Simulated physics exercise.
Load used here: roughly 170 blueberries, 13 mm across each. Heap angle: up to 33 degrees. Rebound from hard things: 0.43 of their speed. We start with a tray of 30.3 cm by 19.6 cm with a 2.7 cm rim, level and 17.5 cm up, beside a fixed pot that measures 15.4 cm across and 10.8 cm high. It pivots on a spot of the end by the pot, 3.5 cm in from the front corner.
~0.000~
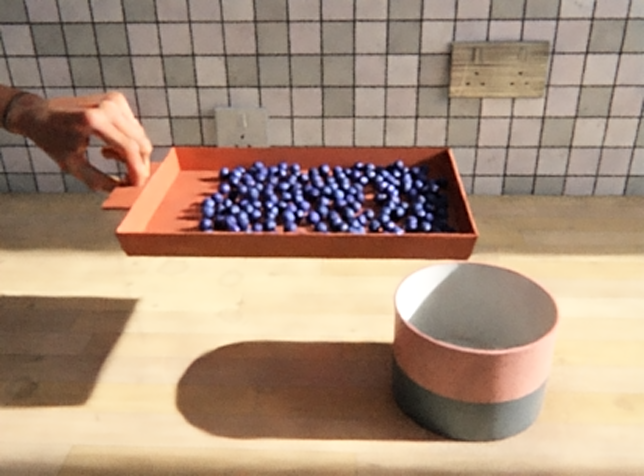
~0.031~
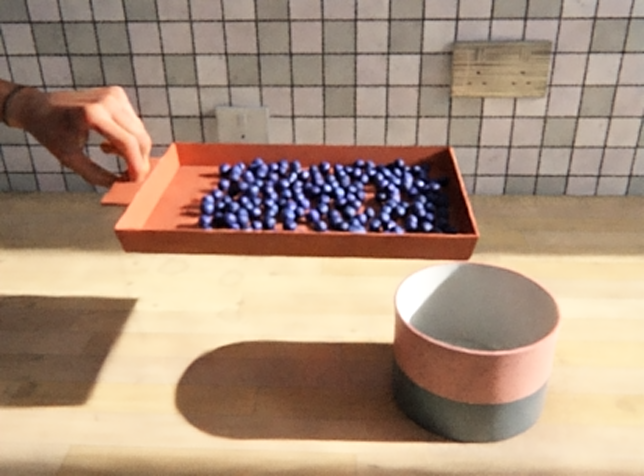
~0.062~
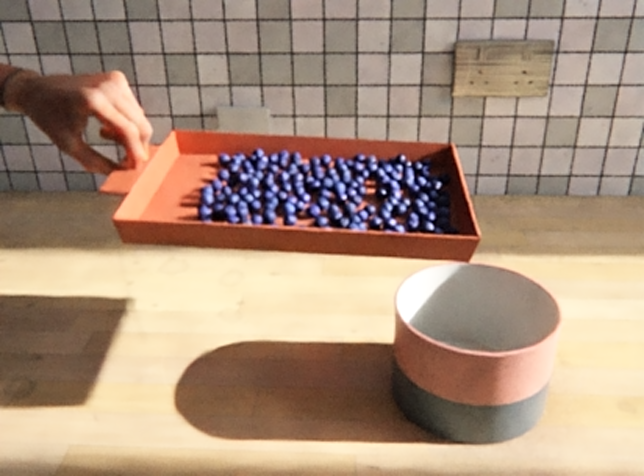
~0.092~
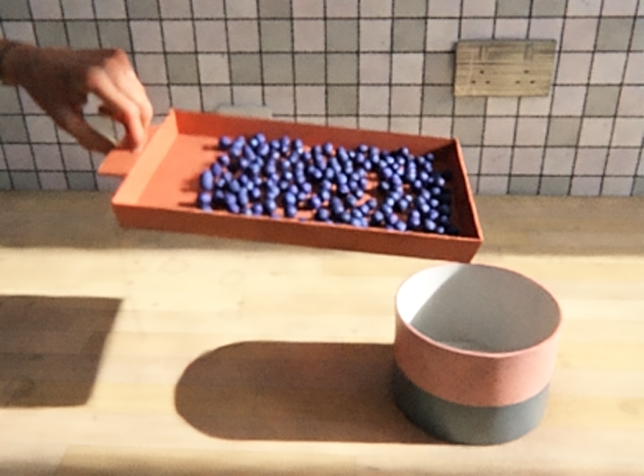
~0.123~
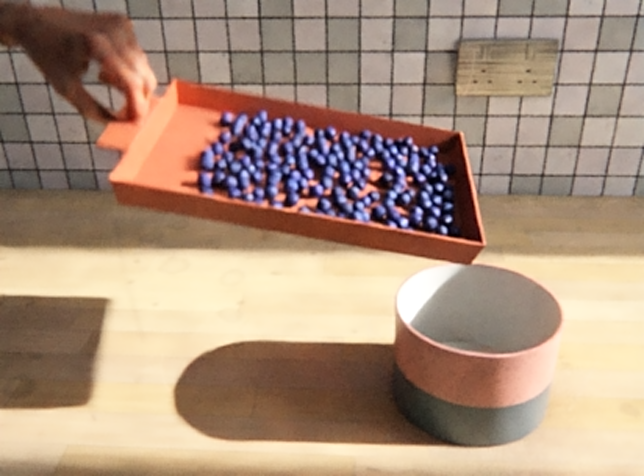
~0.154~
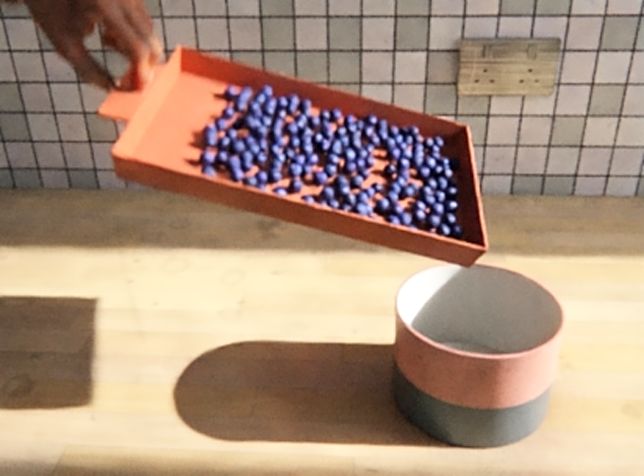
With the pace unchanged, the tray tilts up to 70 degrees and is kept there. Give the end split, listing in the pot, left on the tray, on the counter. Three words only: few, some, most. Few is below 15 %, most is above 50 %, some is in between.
Pot - some, left on the tray - some, counter - some.
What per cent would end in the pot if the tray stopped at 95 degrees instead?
Around 45 in a hundred.
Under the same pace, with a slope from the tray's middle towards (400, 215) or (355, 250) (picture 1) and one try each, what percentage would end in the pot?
That would be close to 20 per cent, then close to 10 per cent.
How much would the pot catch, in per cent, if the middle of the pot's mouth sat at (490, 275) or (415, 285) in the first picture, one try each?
I'd say some 5 per cent for the first and some 0 per cent for the second.
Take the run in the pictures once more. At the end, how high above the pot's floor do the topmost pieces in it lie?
I'd say near 2.0 centimetres.
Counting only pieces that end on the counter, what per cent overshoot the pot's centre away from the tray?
Around 90 in a hundred.
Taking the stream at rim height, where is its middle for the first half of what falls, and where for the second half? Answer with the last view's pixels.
Earlier half at about (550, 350), later half at about (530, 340) in pixels.
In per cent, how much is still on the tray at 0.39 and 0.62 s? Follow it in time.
In order, near 100 and near 50.
After 0.29 s, tilt 46 degrees; the tray holds 100 %, the pot 0 %.
After 0.39 s, tilt 65 degrees; the tray holds 100 %, the pot 0 %.
After 0.62 s, tilt 70 degrees; the tray holds 50 %, the pot 10 %.
By 1.7 s all is still; pot 25 %, tray 40 %, counter 35 %.
